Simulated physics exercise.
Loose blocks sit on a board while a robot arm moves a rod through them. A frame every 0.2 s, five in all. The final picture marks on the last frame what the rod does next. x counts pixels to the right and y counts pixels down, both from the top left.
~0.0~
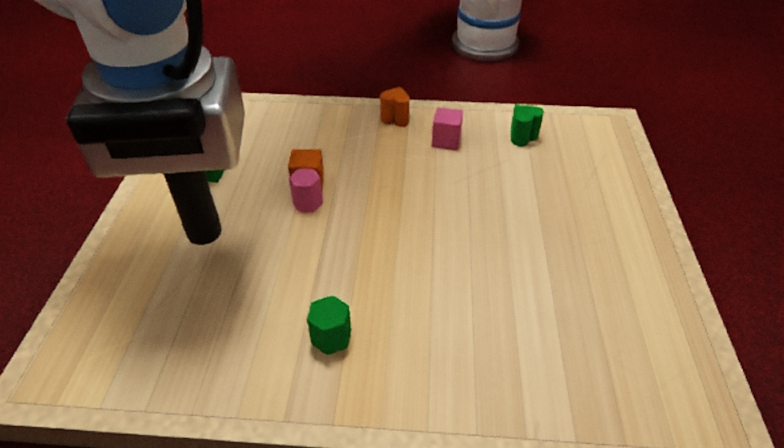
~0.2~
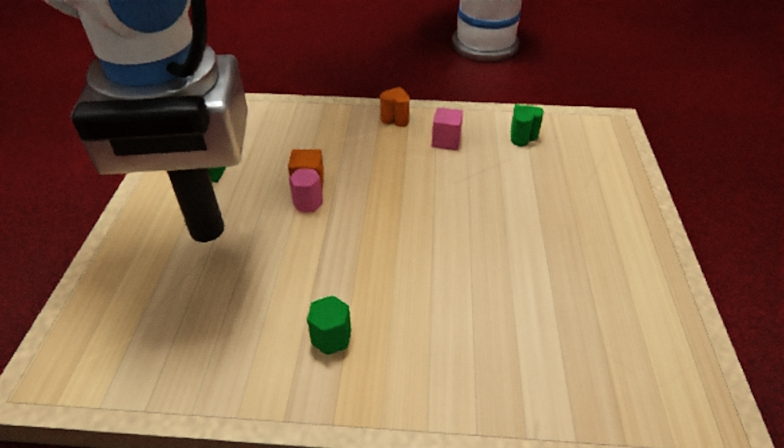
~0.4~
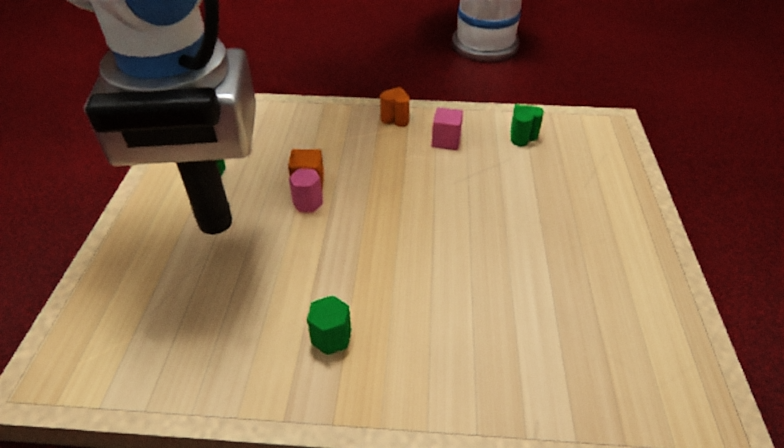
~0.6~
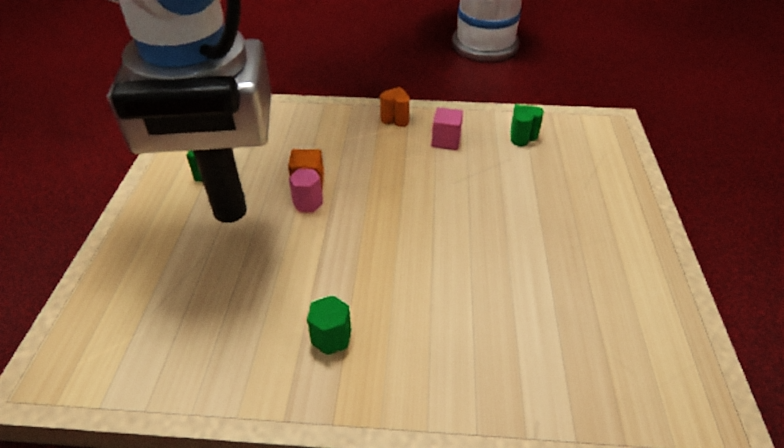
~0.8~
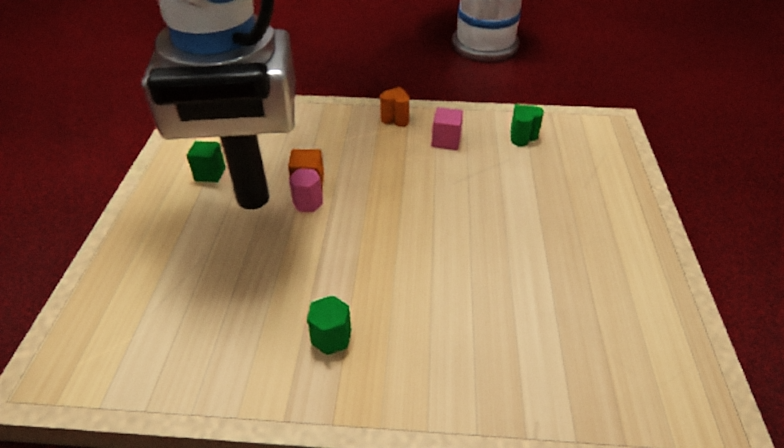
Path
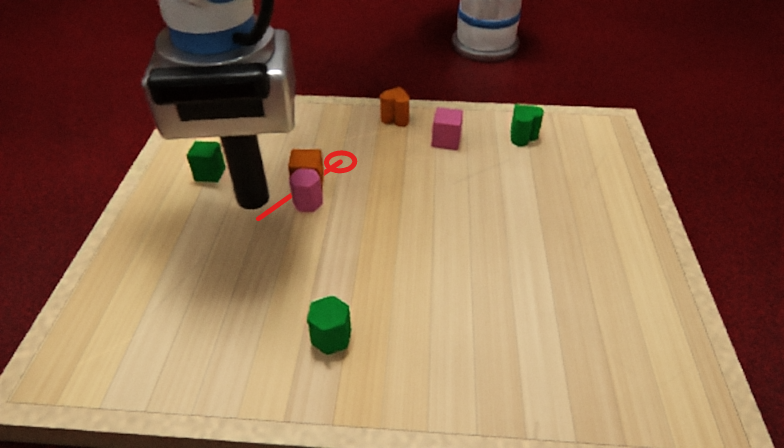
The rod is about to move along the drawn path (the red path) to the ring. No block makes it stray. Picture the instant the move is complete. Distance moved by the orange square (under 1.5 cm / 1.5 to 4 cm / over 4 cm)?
More than 4 cm.
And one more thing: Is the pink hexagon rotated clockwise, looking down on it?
I'd say yes.
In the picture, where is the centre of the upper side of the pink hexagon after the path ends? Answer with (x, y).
Its top middle is near (324, 172).
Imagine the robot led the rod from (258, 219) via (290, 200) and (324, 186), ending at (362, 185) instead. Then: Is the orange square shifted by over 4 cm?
Answer: Yes.
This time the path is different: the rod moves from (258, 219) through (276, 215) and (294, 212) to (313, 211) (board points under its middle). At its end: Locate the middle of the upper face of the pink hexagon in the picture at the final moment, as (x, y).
Its top middle: (333, 171).
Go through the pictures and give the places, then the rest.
The first picture shows lower end of the rod at (205, 234), tops of blocks, pink hexagon at (304, 177), orange square at (305, 158).
The second picture shows rod at (208, 231), blocks as before.
The third picture shows rod at (216, 224), blocks as before.
The fourth picture shows rod at (231, 212), blocks as before.
The fifth picture shows rod at (254, 200), pink hexagon at (304, 177), orange square at (305, 158).
The drawn path runs from (258, 219) directly to (341, 162).
On the path given first. One third of the way, rod at (284, 179); pink hexagon at (313, 176), turned 15° clockwise; orange square at (309, 155).
Two thirds of the way, rod at (313, 160); pink hexagon at (324, 172), turned 70° clockwise; orange square at (338, 139), turned 15° clockwise.
At the end, rod at (339, 143); pink hexagon at (324, 172), turned 70° clockwise; orange square at (362, 126), turned 50° clockwise.
